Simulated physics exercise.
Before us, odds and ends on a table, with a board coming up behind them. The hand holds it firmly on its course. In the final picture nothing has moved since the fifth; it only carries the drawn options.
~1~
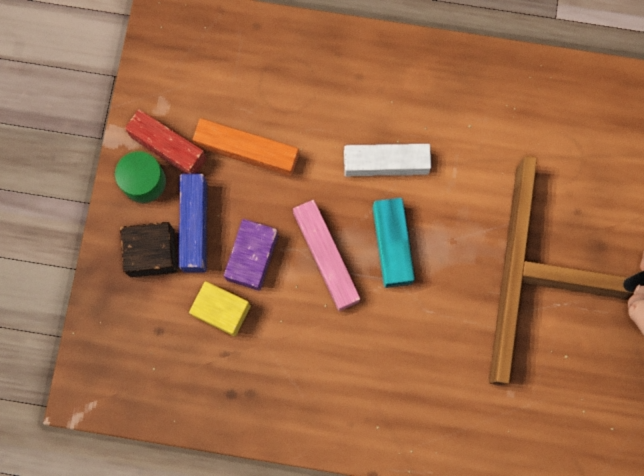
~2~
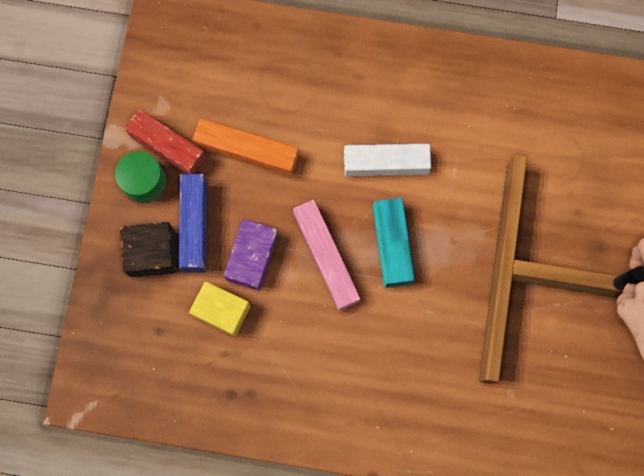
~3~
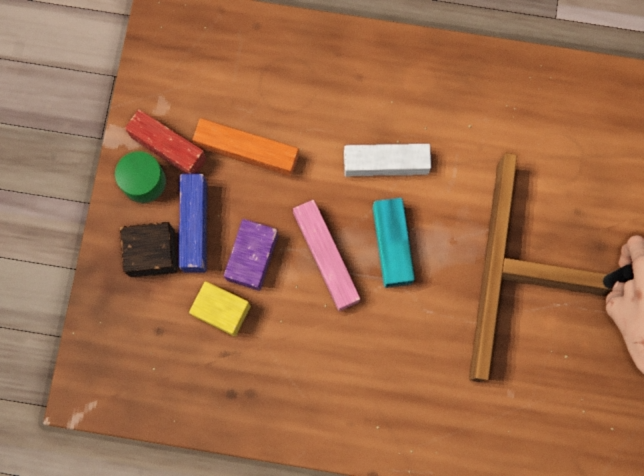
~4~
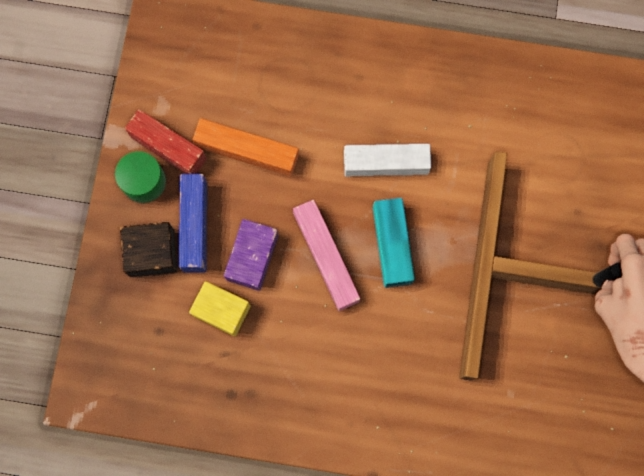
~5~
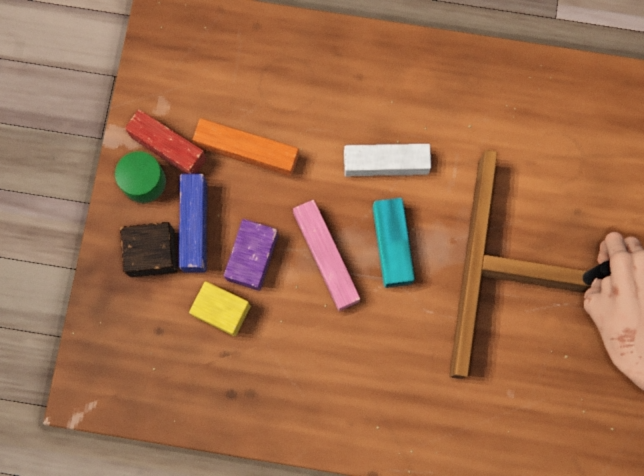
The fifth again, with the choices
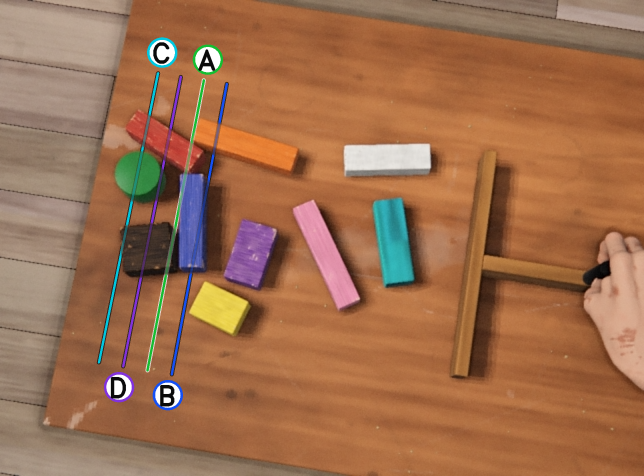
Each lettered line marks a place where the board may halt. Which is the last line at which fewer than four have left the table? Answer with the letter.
No fourth one falls up to B.
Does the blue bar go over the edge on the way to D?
Yes.
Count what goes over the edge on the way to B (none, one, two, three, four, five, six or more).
In all, three.
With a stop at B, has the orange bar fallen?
Yes.
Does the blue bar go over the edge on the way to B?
No.
On the marked copy, A at (176, 221); B at (200, 225); C at (129, 214); D at (153, 217).
Taking B. A third of the way, board (376, 245); white bar (340, 148); pink bar (317, 257).
Two thirds of the way, board (276, 229); orange bar (155, 110); black block (130, 246).
When it is over, board (201, 217); black block over the edge; green tin over the edge; three fallen.
As for the rest, A drops four; C drops five; D drops five.
